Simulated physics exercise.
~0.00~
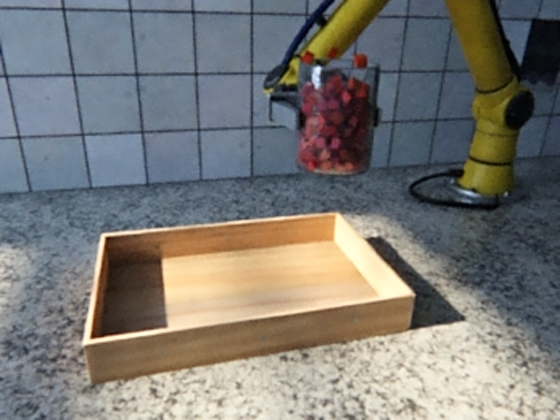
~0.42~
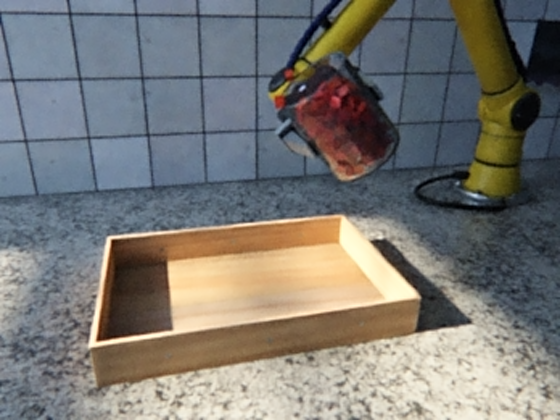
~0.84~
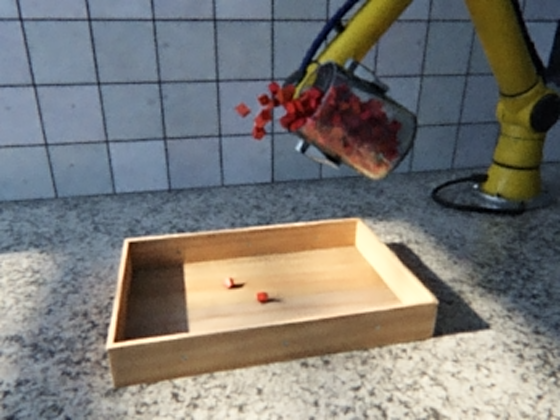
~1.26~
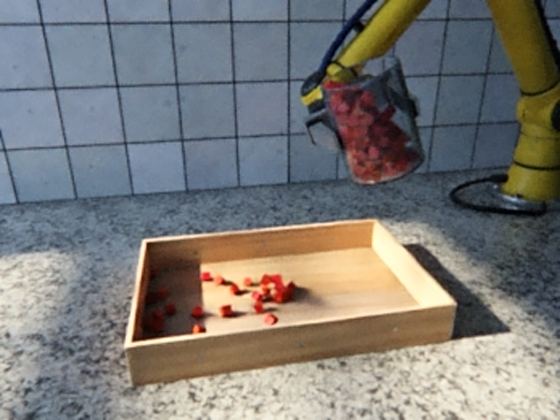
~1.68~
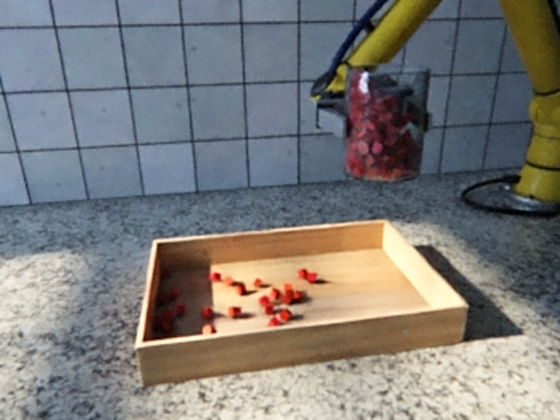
A yellow robot arm grips a clear beaker packed with small red vegetable dice above a shallow, empty wooden tray on a speckled grey counter. The view is from the front and slightly above, with white square tiles behind and the arm reaching in from the upper right. The arm tips the beaker toward the left until dice tumble over its rim, the first landing in the tray. It then swings the beaker back, and more dice lie scattered across the wood. Finally the beaker stands upright again, still mostly full, with only a small share in the tray.
